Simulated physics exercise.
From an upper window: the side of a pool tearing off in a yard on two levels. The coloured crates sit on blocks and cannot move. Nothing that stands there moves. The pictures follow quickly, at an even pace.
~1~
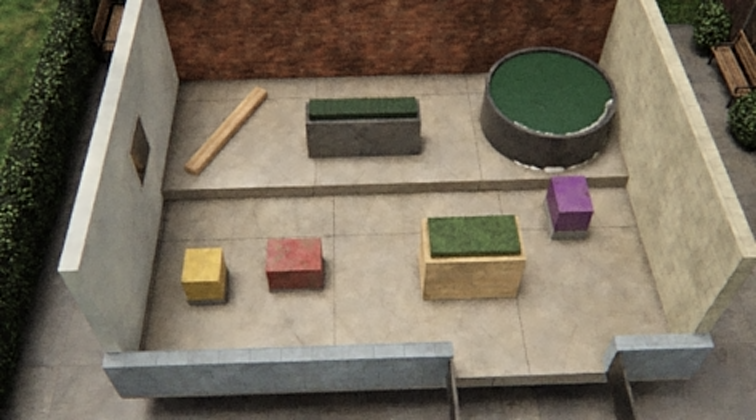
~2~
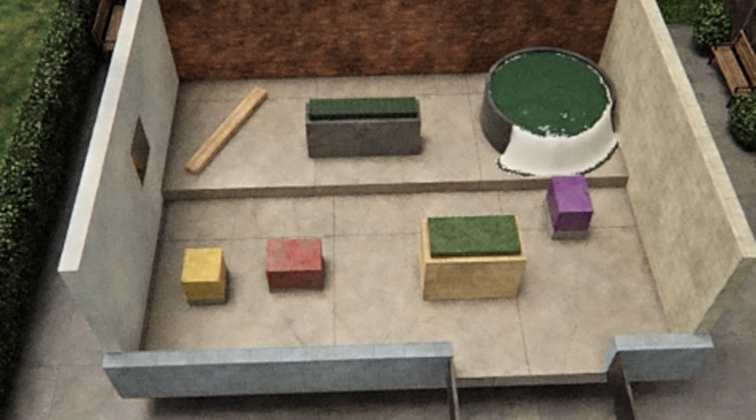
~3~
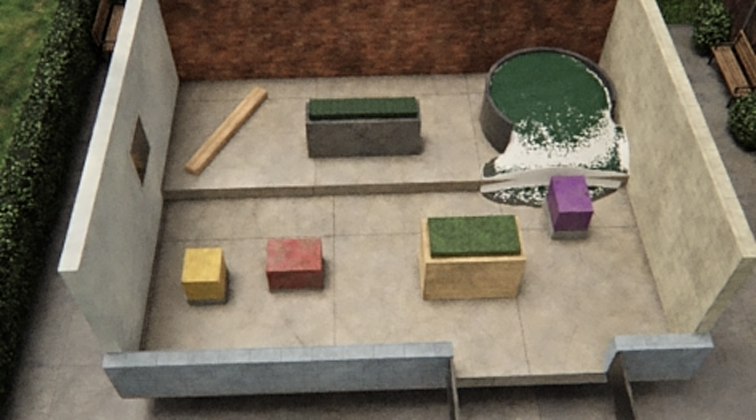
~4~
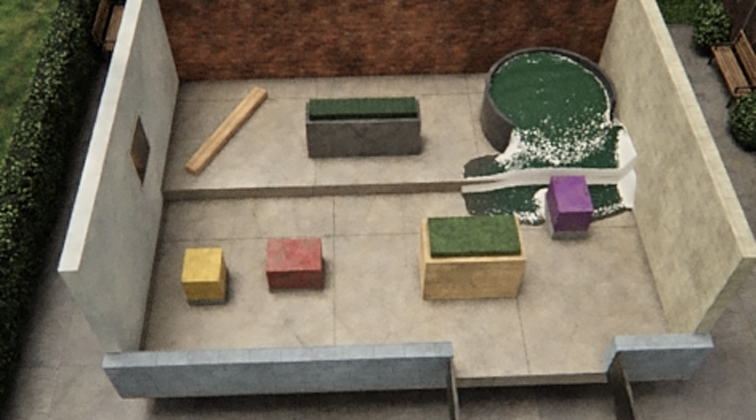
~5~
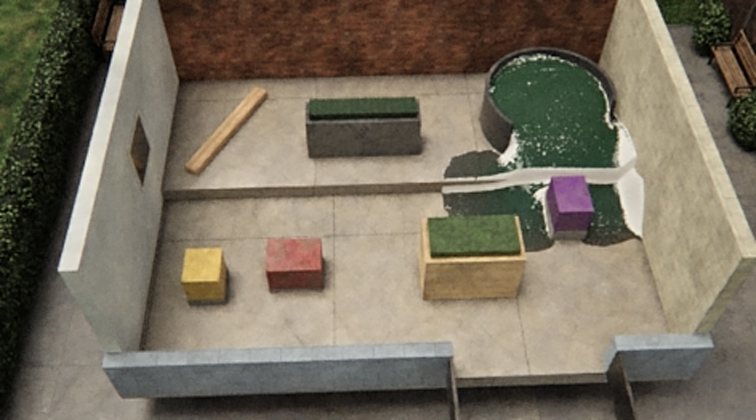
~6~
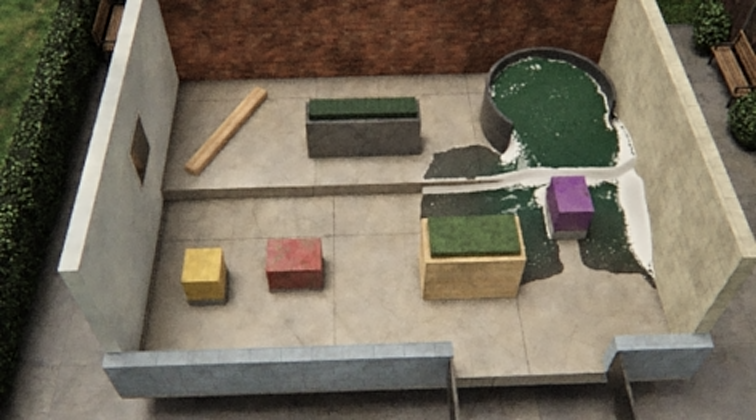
A round pool's front side tears open and green water pours down the step, spreading around the purple block.
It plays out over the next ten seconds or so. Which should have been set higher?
In the end: The red crate gets wet; the purple crate gets wet; the yellow crate gets wet.
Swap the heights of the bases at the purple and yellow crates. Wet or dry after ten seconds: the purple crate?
In short: Purple ends up wet.
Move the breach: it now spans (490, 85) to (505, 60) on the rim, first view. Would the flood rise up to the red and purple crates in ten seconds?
Then: The red crate ends up wet; the purple crate escapes it.
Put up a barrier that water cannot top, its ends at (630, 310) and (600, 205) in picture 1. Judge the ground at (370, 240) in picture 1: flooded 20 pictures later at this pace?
There: Wet.
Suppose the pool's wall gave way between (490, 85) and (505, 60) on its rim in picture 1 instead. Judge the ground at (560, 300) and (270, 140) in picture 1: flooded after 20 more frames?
As listed: Dry, flooded.
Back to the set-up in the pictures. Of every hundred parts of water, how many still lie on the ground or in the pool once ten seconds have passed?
I make it 64 per cent.
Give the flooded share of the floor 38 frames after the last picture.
Roughly 65 per cent.
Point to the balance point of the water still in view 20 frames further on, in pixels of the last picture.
Roughly at (505, 233).
A moment on, water covers 30 % of the floor; the red crate not reached, the purple crate water round its plinth, the yellow crate not reached.
Next, water covers 35 % of the floor; the red crate water round its plinth, the purple crate water round its plinth, the yellow crate not reached.
Then, water covers 55 % of the floor; the red crate water round its plinth, the purple crate water round its plinth, the yellow crate water round its plinth.
Later, water covers 65 % of the floor; the red crate water round its plinth, the purple crate water round its plinth, the yellow crate water round its plinth.
In the end, water covers 65 % of the floor; the red crate was topped, the purple crate was topped, the yellow crate was topped.
